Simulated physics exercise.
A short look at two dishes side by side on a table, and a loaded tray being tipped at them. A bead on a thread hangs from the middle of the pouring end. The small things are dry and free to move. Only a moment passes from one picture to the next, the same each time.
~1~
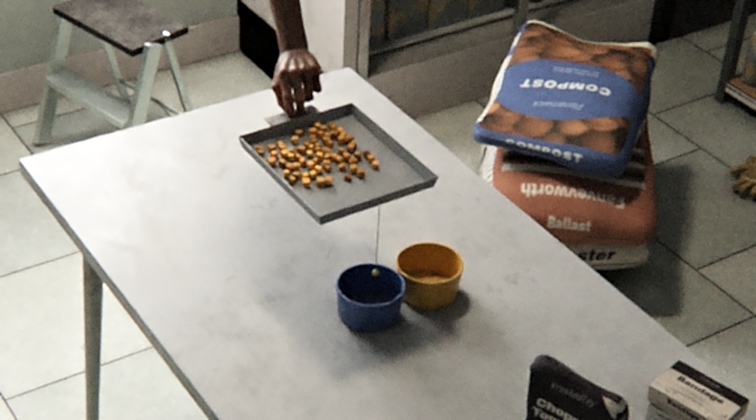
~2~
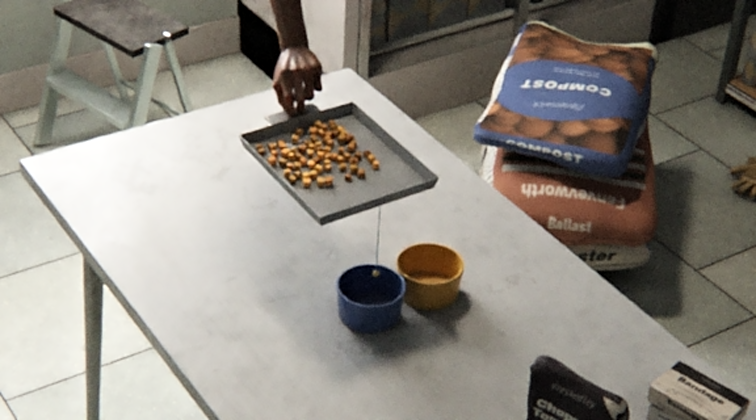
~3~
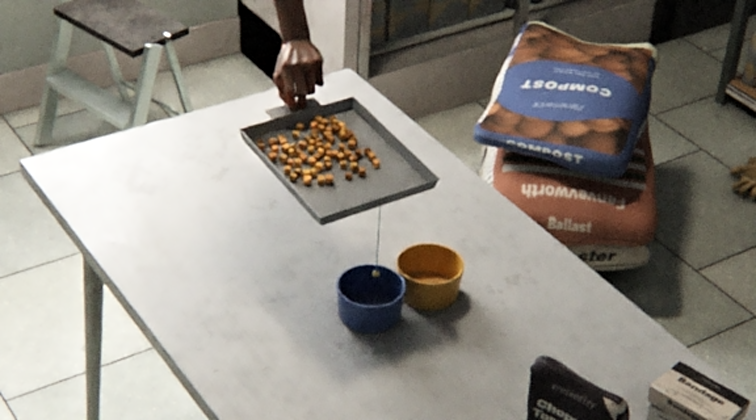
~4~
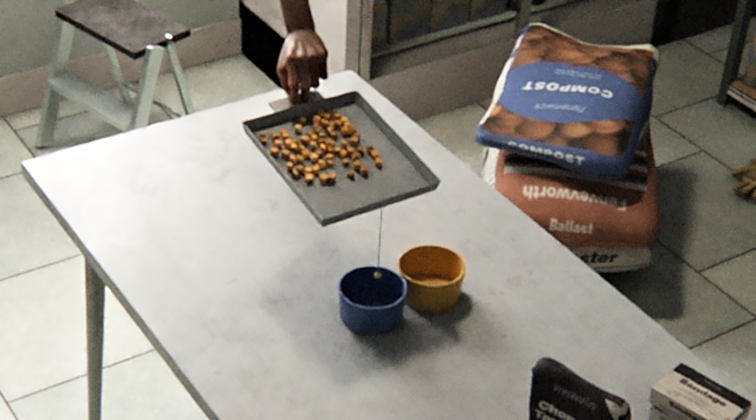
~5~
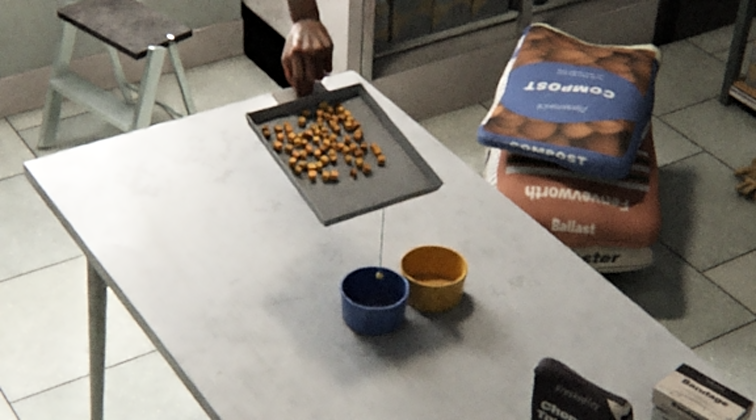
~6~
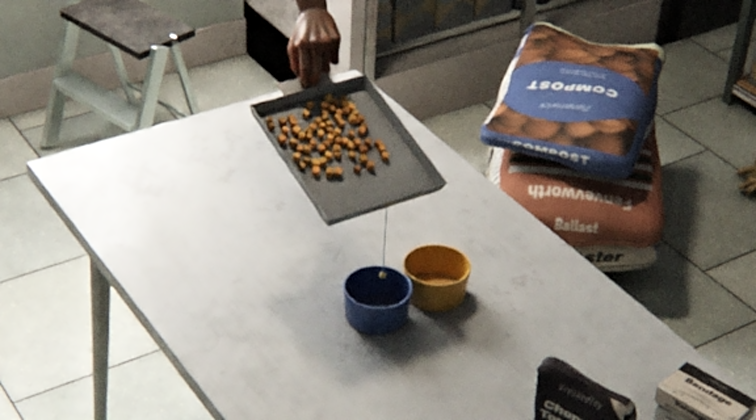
The video shows a hand holding a grey tray of croutons above a white table with a blue dish and a yellow dish side by side, then gradually tilting the tray toward them while a bead hangs from its lower edge.
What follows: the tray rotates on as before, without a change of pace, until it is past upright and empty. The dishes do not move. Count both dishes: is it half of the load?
In the dishes lies under half of it.
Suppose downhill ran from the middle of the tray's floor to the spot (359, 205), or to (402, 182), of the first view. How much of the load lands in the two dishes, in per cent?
First some 20, then 90 per cent.
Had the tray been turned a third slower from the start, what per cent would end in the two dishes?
It comes to 30 per cent or so.
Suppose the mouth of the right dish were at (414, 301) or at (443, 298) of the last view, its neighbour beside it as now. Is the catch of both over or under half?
First more than half, then more than half.
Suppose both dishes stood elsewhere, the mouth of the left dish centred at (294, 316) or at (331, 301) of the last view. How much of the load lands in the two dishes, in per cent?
The first gives 10 %, the second 20 %.
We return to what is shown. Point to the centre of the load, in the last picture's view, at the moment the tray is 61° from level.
Near (391, 197).
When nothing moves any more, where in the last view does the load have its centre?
Around (413, 339).
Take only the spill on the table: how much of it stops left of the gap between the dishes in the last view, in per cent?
Near 30 %.
Shortly afterwards, tray tipped steeply; all but a few on the tray; a little in the air.
Next, tray tipped past a quarter turn; near two thirds on the tray; a little in the left dish; only a few in the right dish; a little outside both; a little in the air.
Some moments later, tray tipped past a quarter turn; a little in the left dish; a little in the right dish; the bulk outside both.
In the end, tray tipped past a quarter turn; a little in the left dish; a little in the right dish; the bulk outside both.
